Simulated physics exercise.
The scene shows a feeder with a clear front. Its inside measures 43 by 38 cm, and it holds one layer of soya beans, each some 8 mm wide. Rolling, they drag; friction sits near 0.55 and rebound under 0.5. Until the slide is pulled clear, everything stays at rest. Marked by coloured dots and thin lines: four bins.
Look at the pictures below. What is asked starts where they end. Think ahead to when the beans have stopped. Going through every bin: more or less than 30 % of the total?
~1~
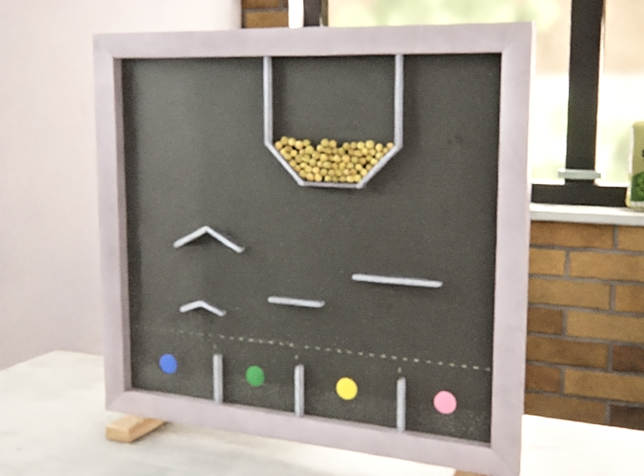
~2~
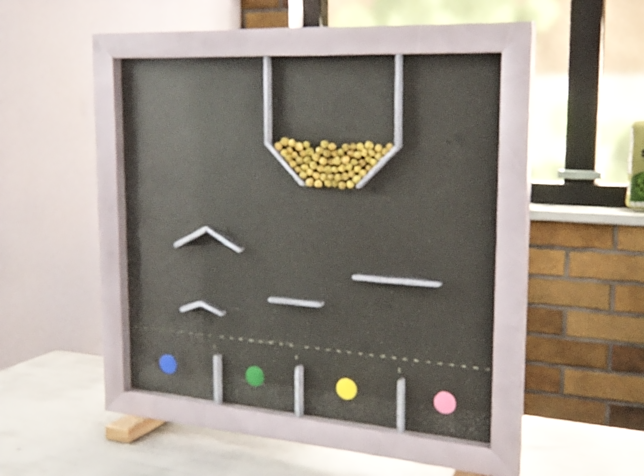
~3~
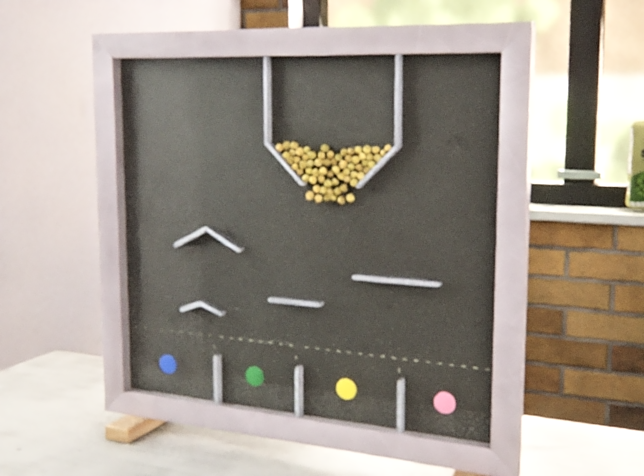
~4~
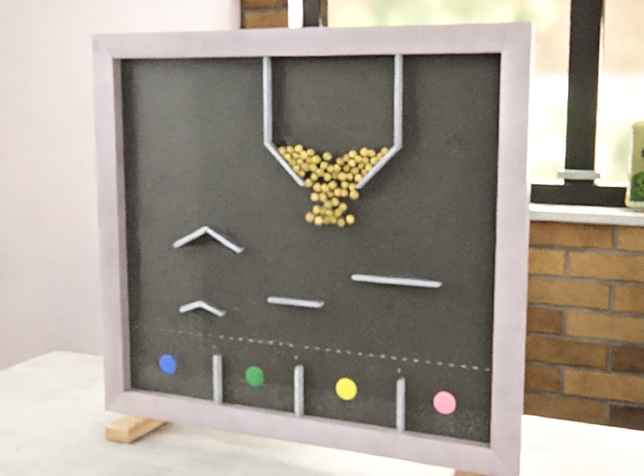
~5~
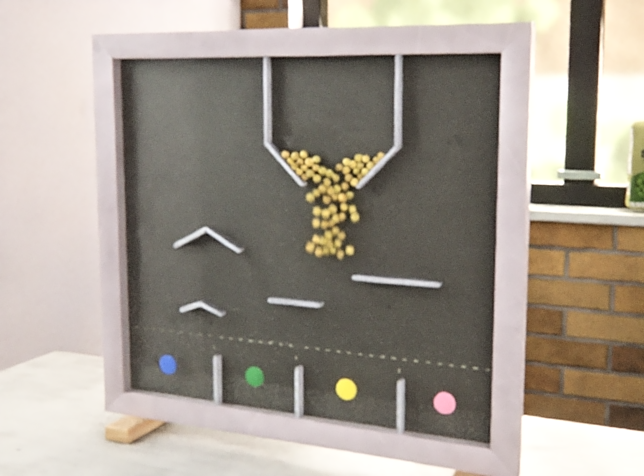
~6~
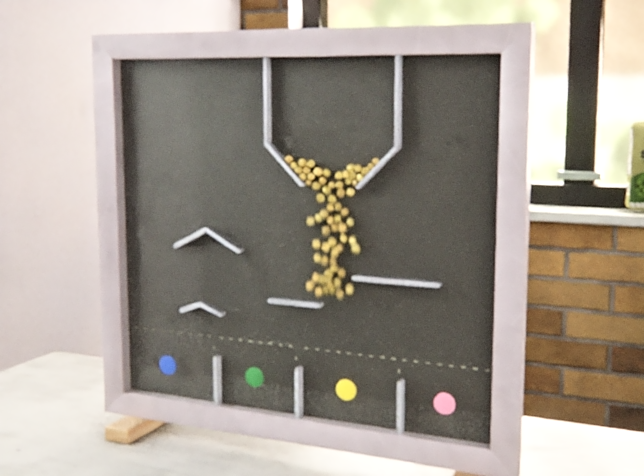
Pink bin less, blue bin less, green bin less, yellow bin more than 30 %.
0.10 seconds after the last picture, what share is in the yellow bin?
Share: Some 30 per cent.
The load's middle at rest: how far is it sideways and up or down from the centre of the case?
Right: About 5 cm; below: About 16 cm.
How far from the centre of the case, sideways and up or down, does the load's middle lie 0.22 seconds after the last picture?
Right: About 5 cm; below: About 14 cm.
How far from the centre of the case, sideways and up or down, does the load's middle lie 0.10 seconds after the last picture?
Position estimate: Right 5 cm, below 7 cm.
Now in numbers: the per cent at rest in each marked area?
So pink bin ends with 0, blue bin with 0, green bin with 5, and yellow bin with 85.
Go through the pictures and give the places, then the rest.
The first frame shows about 70 beans; load centre (331, 158); pink (445, 403), blue (169, 364), green (255, 376), yellow (347, 389); slide (301, 183) to (363, 186).
The second frame shows load centre (331, 162); 1 out, leading bean (342, 185).
The third frame shows load centre (336, 170); 11 out, leading bean (342, 200).
The fourth frame shows load centre (335, 175); 23 out, leading bean (341, 223).
The fifth frame shows load centre (330, 191); 34 out, leading bean (341, 254).
The sixth frame shows load centre (330, 220); 42 out, leading bean (340, 294); wall ends (217, 358), (299, 368), (401, 382), (184, 309) to (222, 314), (178, 246) to (240, 250), (356, 277) to (439, 285).
Then, 0.10 s later than the last picture, the beans' middle is 5 cm right of and 7 cm below the centre; yellow 30 %.
Then, 0.22 s later than the last picture, the beans' middle is 5 cm right of and 14 cm below the centre; yellow 75 %.
Then, 0.45 s later than the last picture, the beans' middle is 5 cm right of and 16 cm below the centre; green 5 %, yellow 85 %.
At rest 1.5 s after the last picture, pink 0 %, blue 0 %, green 5 %, yellow 85 %, elsewhere 10 %.
